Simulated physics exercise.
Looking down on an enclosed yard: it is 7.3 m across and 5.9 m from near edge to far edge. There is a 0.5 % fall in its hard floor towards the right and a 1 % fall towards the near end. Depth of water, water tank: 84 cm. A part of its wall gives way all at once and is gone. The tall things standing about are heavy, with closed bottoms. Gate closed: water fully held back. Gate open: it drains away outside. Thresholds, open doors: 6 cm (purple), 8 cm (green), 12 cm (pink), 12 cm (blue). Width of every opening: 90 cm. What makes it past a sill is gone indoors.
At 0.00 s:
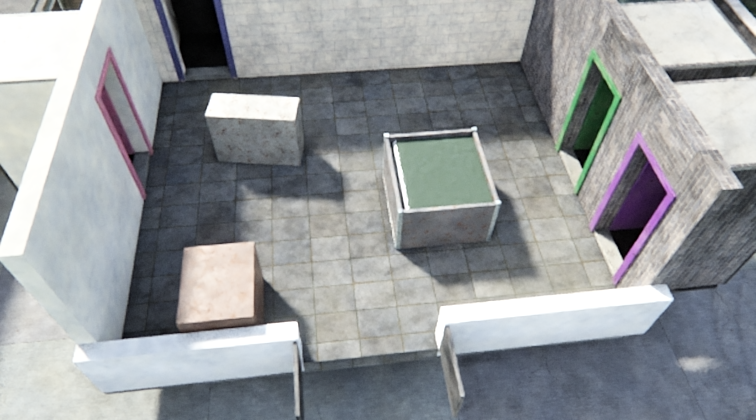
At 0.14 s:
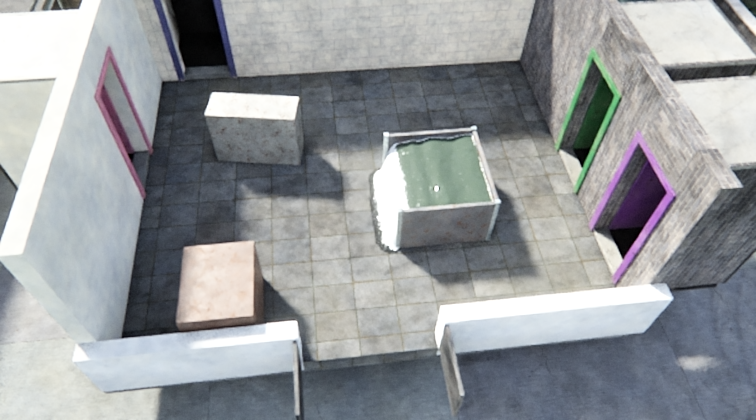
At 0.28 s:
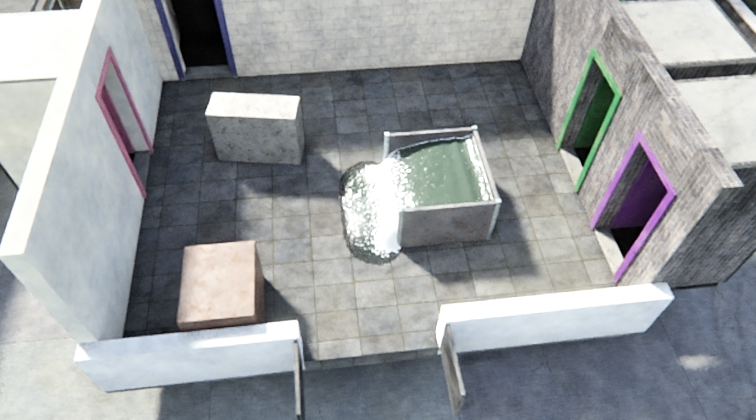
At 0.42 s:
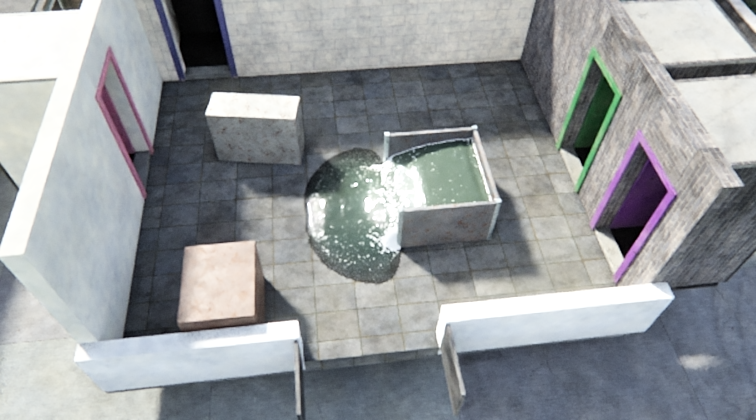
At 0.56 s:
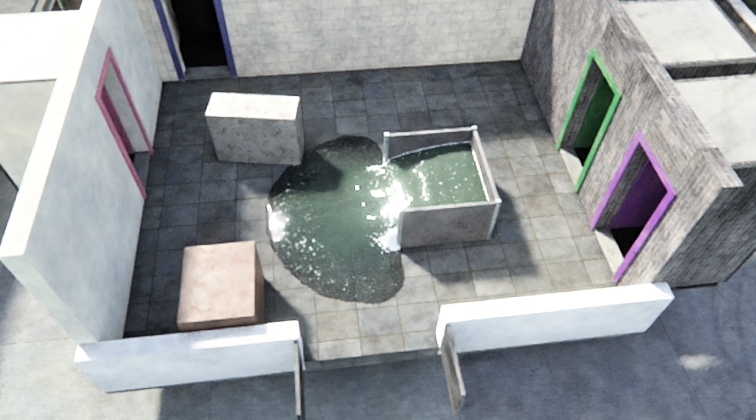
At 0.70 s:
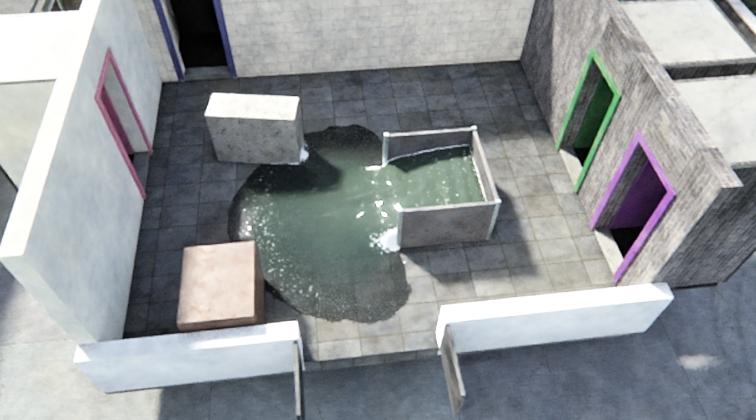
In a walled, stone-tiled yard seen from above, a square tank of green water stands full and still near two pale blocks. Its left side gives way and white, foaming water bursts out, then spreads leftward in a widening rounded green pool, reaching both blocks as the tank's level drops.
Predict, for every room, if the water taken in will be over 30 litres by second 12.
At the purple door it looks set to land under the limit, at the green door it looks set to land under the limit, at the pink door it looks set to land over the limit, at the blue door it looks set to land under the limit.
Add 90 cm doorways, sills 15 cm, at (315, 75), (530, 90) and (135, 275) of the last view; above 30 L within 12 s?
Result in order - not enough, not enough, more than that.
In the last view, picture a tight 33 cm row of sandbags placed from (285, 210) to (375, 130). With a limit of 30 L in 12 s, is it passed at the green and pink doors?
Result: Green door inside the limit; pink door inside the limit.
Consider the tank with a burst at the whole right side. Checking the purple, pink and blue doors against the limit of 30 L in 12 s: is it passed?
Outcomes - purple: Exceeded, pink: Not exceeded, blue: Not exceeded.
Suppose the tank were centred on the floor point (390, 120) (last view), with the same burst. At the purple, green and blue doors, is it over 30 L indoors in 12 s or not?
Measured against that limit, purple comes out short of it, green short of it and blue beyond it.
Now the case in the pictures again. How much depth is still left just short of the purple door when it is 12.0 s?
Depth: Approx. 6.5 cm.
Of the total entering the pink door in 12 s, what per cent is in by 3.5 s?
95 percent or so by then.
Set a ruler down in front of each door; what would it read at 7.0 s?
Centimetres: Purple 1 / green 0 / pink 6 / blue 8.
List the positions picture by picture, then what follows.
The first picture shows the water tank at (439, 172) is whole and still, 84 cm deep.
In the second picture, water pours out at (393, 198) and has run 0.8 m, to (396, 250); typically 6 cm deep outside, 84 cm at the water tank's back.
In the third picture, the front is at (367, 256), 1.1 m from the gap at (394, 198); 1.3 m2 of floor is under water; 74 cm left at the back of the water tank.
In the fourth picture, the front is at (324, 256), 1.5 m from the gap at (394, 199); 2.8 m2 of floor is under water; 71 cm left at the back of the water tank.
In the fifth picture, the front is at (273, 201), 2.0 m from the gap at (393, 200); 5.0 m2 of floor is under water; 66 cm left at the back of the water tank.
In the sixth picture, water pours out at (393, 201) and has run 2.6 m, to (236, 207); typically 6 cm deep outside, 58 cm at the water tank's back.
After 1.4 s water covers 35 % of the floor and is deepest (36 cm) near (133, 275); purple door not reached, green door not reached, pink door 18 cm at the sill, 1 L in, blue door not reached.
After 2.2 s water covers 40 % of the floor and is deepest (30 cm) near (119, 365); purple door not reached, green door not reached, pink door 26 cm at the sill, 53 L in, blue door not reached.
After 3.5 s water covers 50 % of the floor and is deepest (26 cm) near (187, 358); purple door not reached, green door not reached, pink door 14 cm at the sill, 102 L in, blue door 9 cm at the sill, 0 L in.
After 7.0 s water covers 70 % of the floor and is deepest (9 cm) near (119, 365); purple door 1 cm at the sill, 0 L in, green door not reached, pink door 6 cm at the sill, 106 L in, blue door 8 cm at the sill, 1 L in.
After 12.0 s water covers 95 % of the floor and is deepest (7 cm) near (601, 260); purple door 7 cm at the sill, 0 L in, green door 5 cm at the sill, 0 L in, pink door 3 cm at the sill, 106 L in, blue door 2 cm at the sill, 1 L in.
